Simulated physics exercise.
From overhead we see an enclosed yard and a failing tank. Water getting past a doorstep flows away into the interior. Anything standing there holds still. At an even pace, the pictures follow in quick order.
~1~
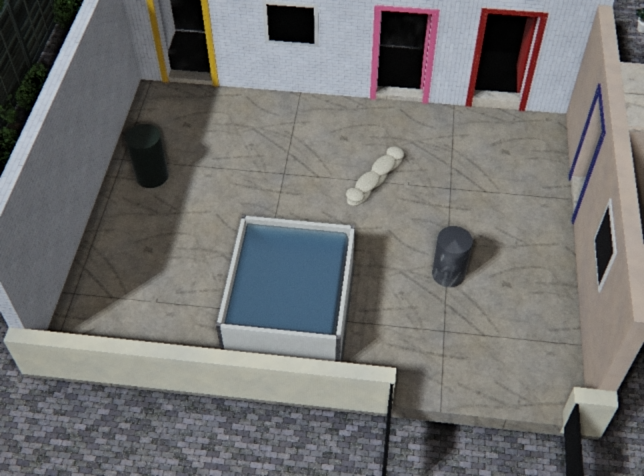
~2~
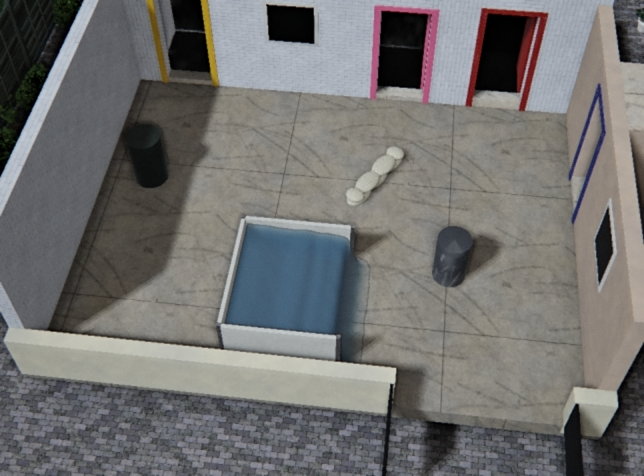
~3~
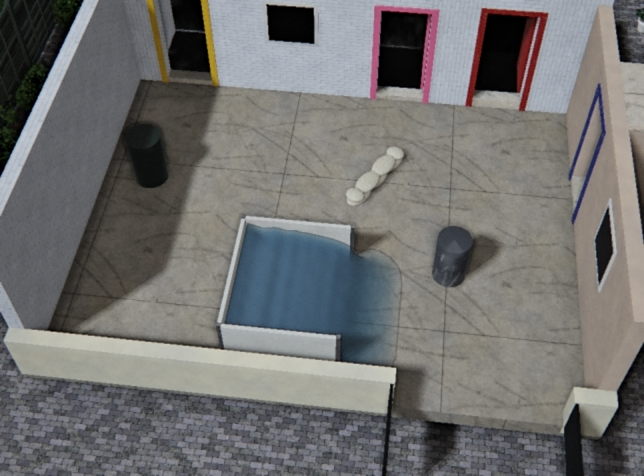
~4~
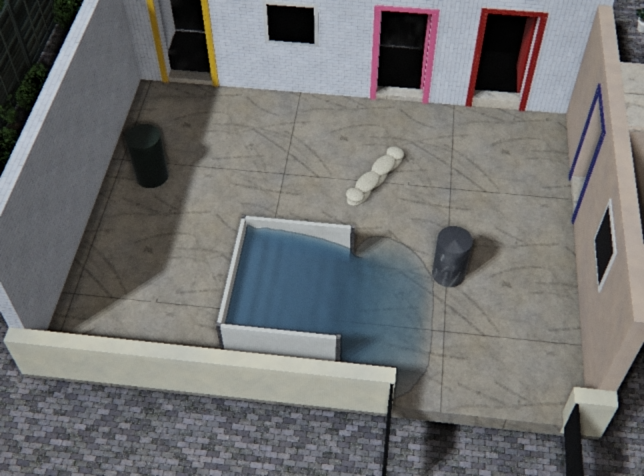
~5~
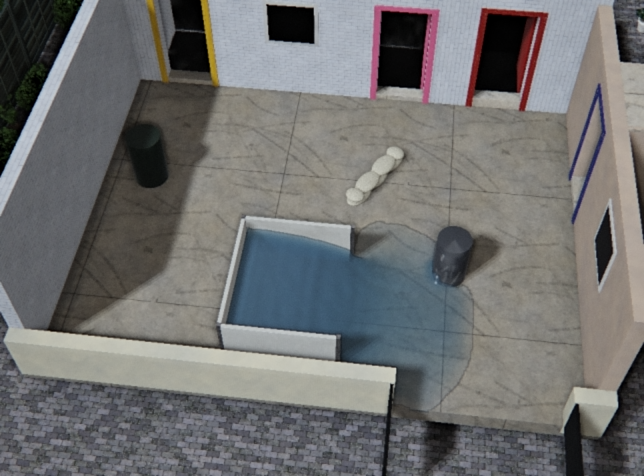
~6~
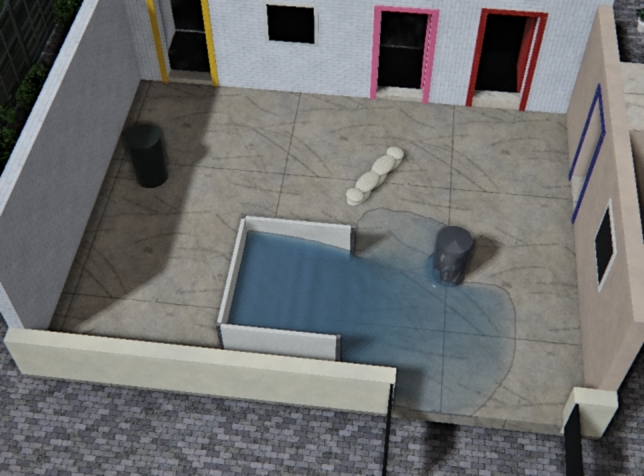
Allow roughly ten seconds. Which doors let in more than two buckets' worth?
The yellow door gets two buckets or less inside. The blue door gets two buckets or less inside. The pink door gets two buckets or less inside. The red door gets two buckets or less inside.
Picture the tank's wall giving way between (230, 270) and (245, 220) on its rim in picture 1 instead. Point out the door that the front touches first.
It's the yellow one.
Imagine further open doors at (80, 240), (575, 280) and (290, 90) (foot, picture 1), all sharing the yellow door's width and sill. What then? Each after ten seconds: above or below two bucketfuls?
In order: Falls short, exceeds it, falls short.
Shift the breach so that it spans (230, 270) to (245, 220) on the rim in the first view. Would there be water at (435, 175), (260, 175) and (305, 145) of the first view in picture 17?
Log: Point 1 unreached; point 2 unreached; point 3 unreached.
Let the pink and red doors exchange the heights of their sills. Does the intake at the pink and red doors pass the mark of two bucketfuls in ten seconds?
Lab note: Pink door doesn't reach it; red door crosses the line.
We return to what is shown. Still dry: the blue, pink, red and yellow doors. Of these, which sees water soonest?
Go with the blue door.
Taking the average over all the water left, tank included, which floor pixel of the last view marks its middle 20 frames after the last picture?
Close to (468, 267).
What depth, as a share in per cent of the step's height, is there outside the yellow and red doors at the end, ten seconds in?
Some 30 percent and then some 30 percent.
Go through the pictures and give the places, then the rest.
In the first frame, still water in the open tank at (289, 277).
In the second frame, the front is at a hidden place, out from the gap at (343, 300).
In the third frame, the front is at a hidden place, out from the gap at (343, 303).
In the fourth frame, the front is at a hidden place, out from the gap at (343, 304).
In the fifth frame, the front is at (461, 368), out from the gap at (343, 305).
In the sixth frame, the front is at (508, 356), out from the gap at (343, 305).
A moment on, water covers 25 % of the floor; the yellow door not reached, the blue door not reached, the pink door not reached, the red door not reached.
Next, water covers 40 % of the floor; the yellow door not reached, the blue door wet at the sill, nothing in, the pink door not reached, the red door not reached.
Then, water covers 45 % of the floor; the yellow door not reached, the blue door wet at the sill, nothing in, the pink door wet at the sill, nothing in, the red door wet at the sill, nothing in.
Later, water covers 55 % of the floor; the yellow door not reached, the blue door wet at the sill, nothing in, the pink door wet at the sill, nothing in, the red door wet at the sill, nothing in.
In the end, water covers 80 % of the floor; the yellow door wet at the sill, nothing in, the blue door wet at the sill, nothing in, the pink door wet at the sill, nothing in, the red door wet at the sill, nothing in.
